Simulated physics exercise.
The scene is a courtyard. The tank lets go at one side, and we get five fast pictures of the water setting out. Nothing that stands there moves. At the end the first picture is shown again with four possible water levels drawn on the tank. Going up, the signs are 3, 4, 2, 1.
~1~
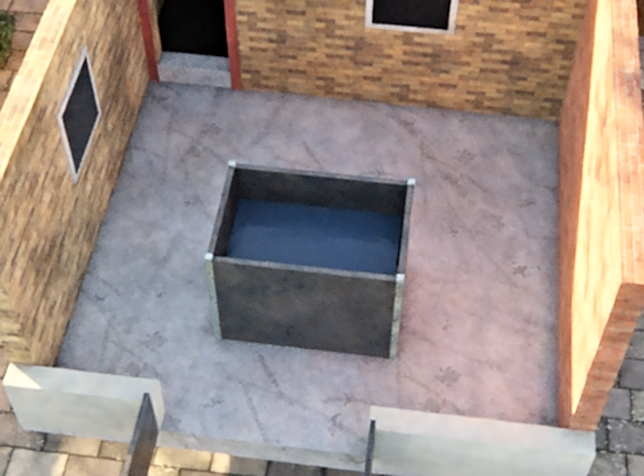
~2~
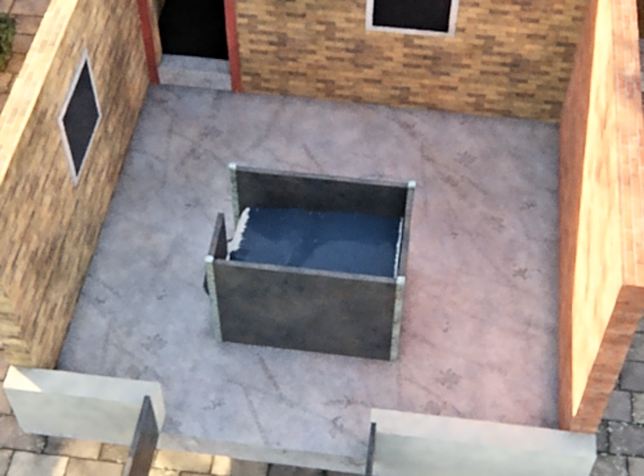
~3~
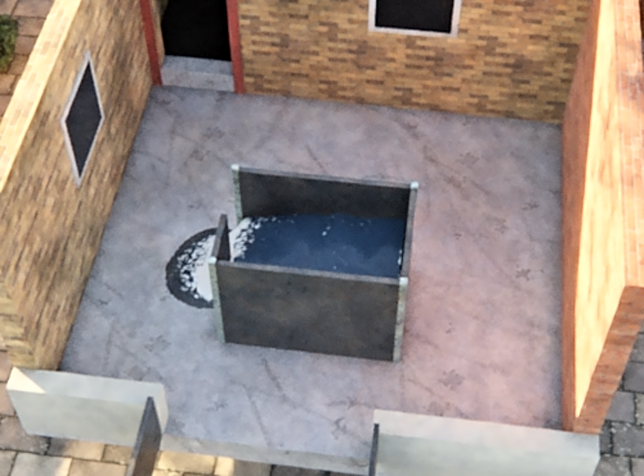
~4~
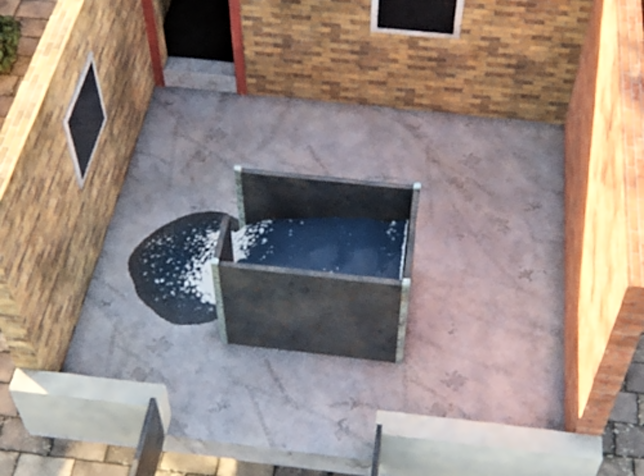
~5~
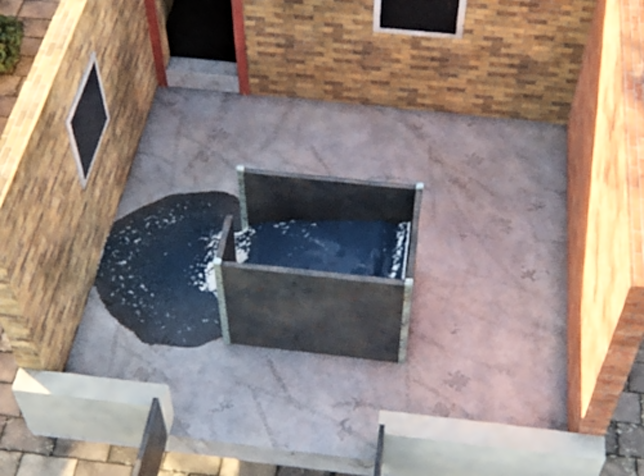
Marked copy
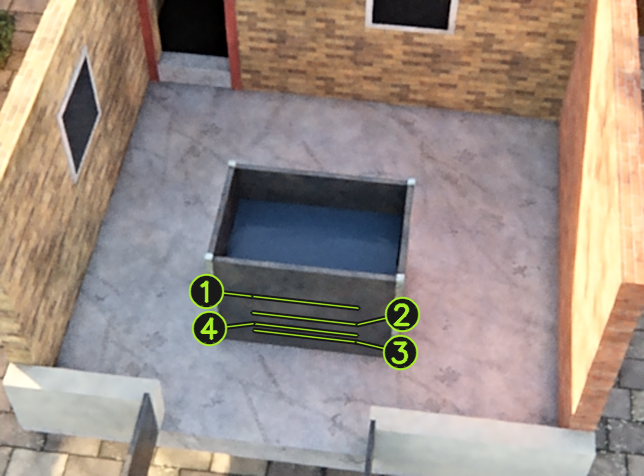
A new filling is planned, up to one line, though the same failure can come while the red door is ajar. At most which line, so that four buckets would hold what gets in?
I would pick line 1.
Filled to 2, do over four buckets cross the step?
No.
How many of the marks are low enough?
All of them.
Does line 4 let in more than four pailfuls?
No, that is safe.
On the marked copy, 1 at (304, 302); 2 at (304, 318); 3 at (305, 336); 4 at (305, 329); from the bottom up 3, 4, 2, 1.
If 1 is chosen, a bucket or two gets in.
If 2 is chosen, nothing gets over.
If 3 is chosen, nothing gets over.
If 4 is chosen, nothing gets over.
